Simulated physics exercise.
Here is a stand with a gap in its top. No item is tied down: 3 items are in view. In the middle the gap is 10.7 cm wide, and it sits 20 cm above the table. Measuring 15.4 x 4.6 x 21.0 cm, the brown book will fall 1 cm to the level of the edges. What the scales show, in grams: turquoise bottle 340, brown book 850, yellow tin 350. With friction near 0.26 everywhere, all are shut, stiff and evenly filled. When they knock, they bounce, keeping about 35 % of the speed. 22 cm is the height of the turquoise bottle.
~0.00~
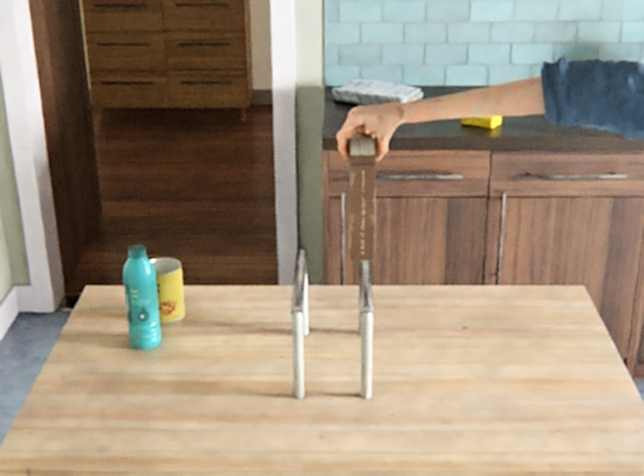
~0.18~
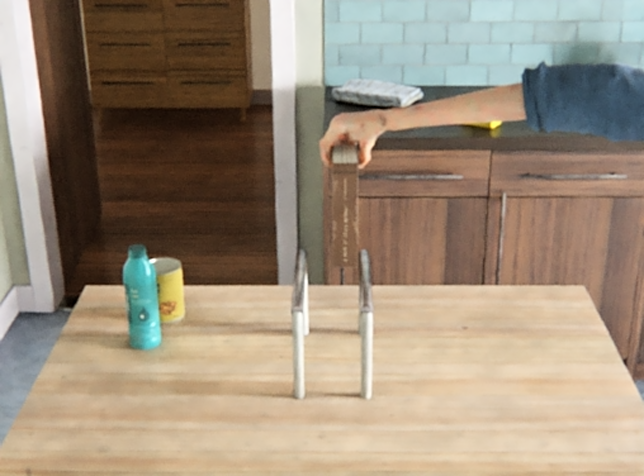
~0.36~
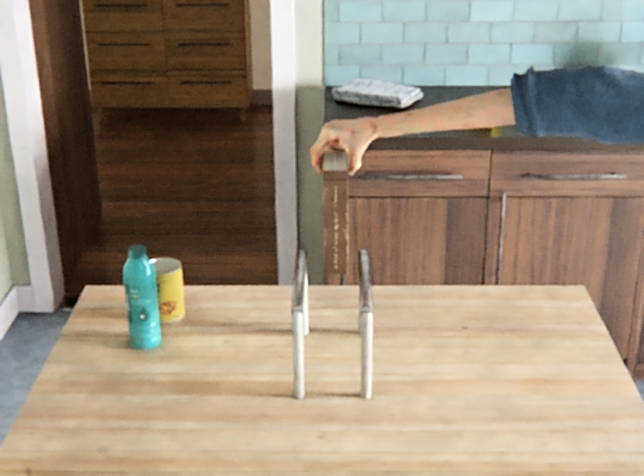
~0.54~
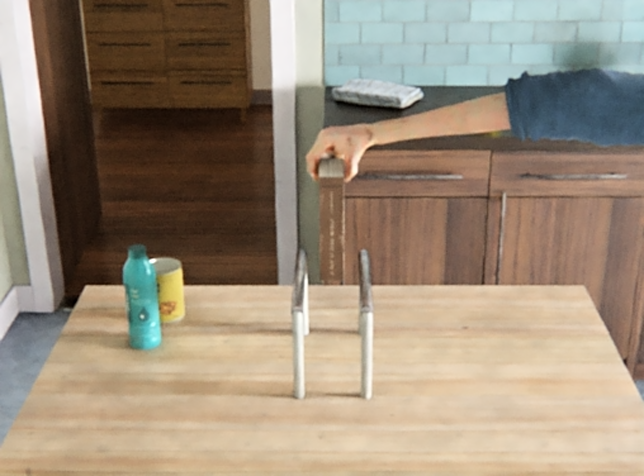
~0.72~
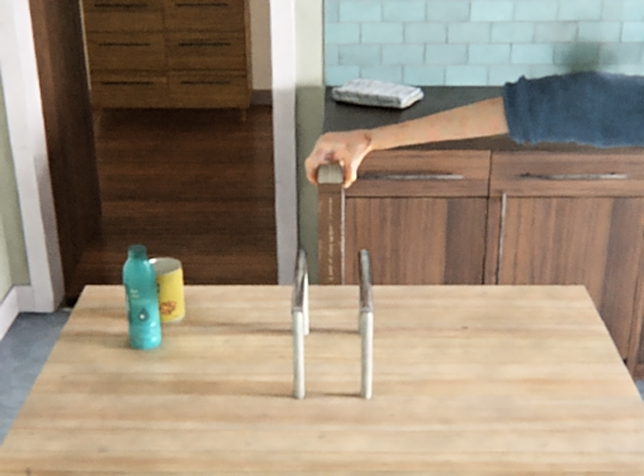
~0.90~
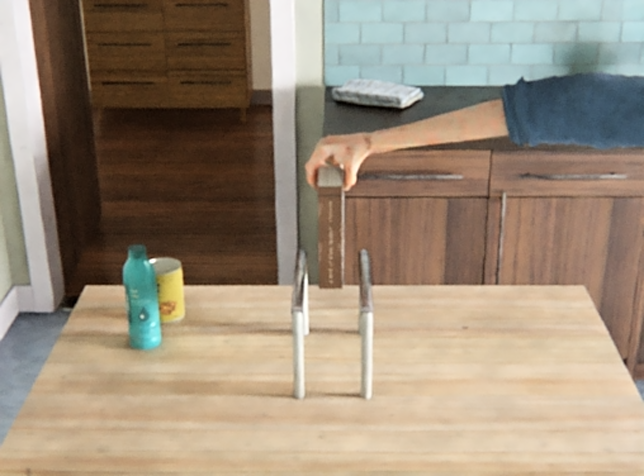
In this clip, a hand holding an upright brown book moves a short way left and slightly downward above a metal stand on a wooden table, then stays nearly still, while a turquoise bottle and yellow tin remain at left.
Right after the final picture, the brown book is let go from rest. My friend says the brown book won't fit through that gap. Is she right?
She is wrong; it falls through.
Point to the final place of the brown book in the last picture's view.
Roughly (331, 318).
Around 1.10 s, brown book shifted 5 cm near (331, 246).
Around 1.20 s, brown book shifted 20 cm near (331, 312).
Around 1.30 s, brown book shifted 19 cm near (331, 310).
Finally (1.9 s), not toppled but over 4 cm from the start, brown book; the other 2 still in place (within 4 cm). Final places as that camera would see them, brown book near (331, 318). The book drops through.
